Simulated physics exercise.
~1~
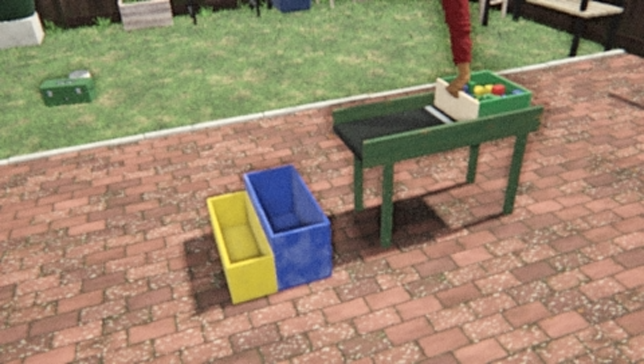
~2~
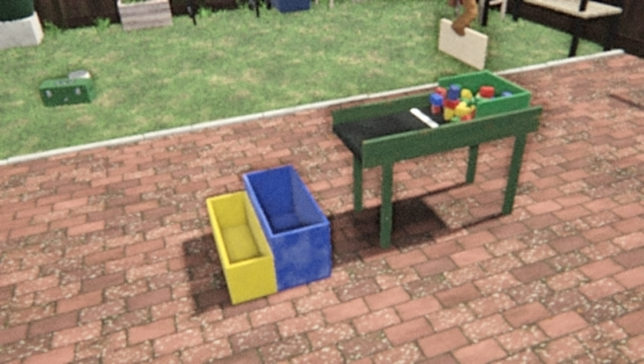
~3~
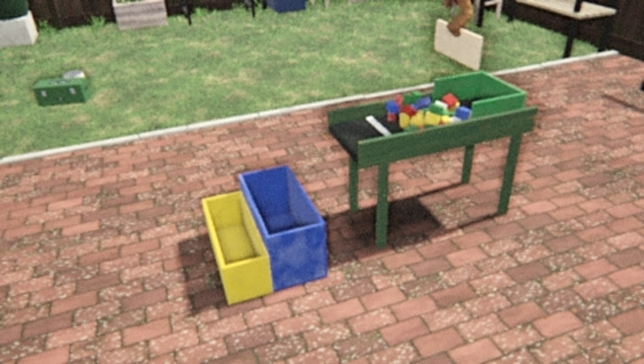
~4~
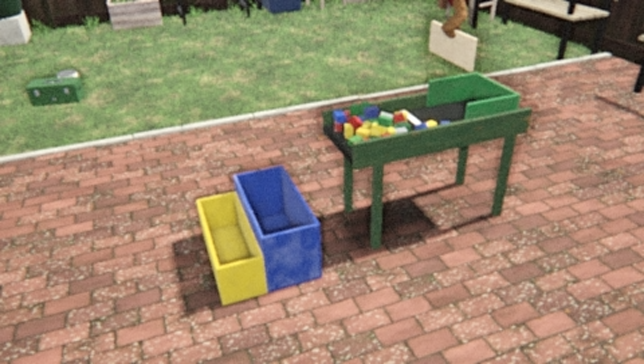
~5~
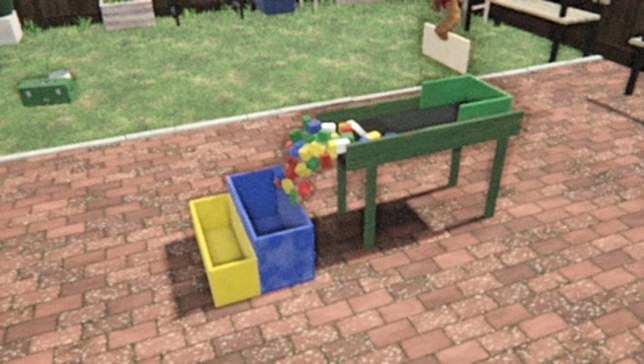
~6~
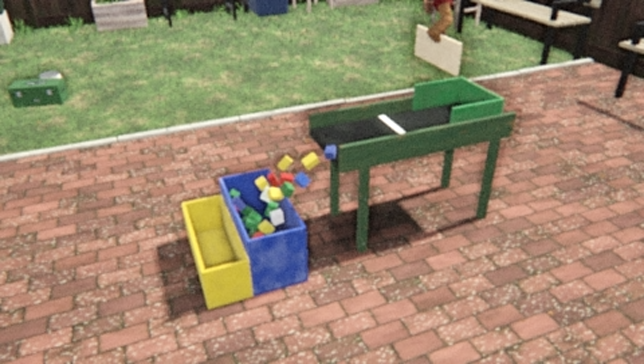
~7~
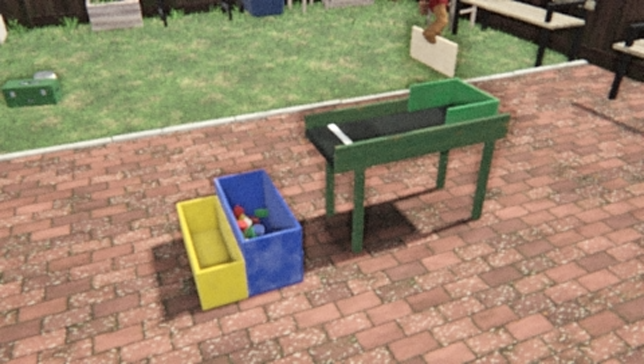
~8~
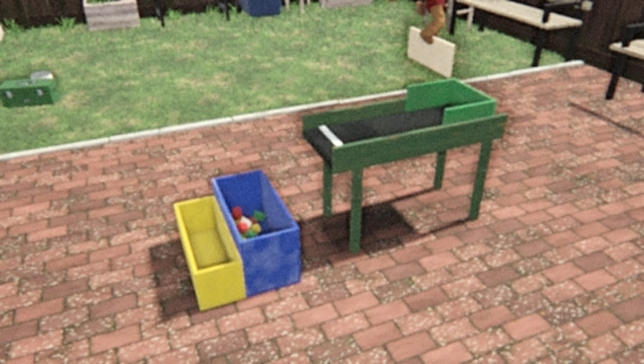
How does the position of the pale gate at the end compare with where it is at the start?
At the start the gate stands upright at the open side of the green pen on the table. By the end it is held up in the air above the table, clear of the pen.
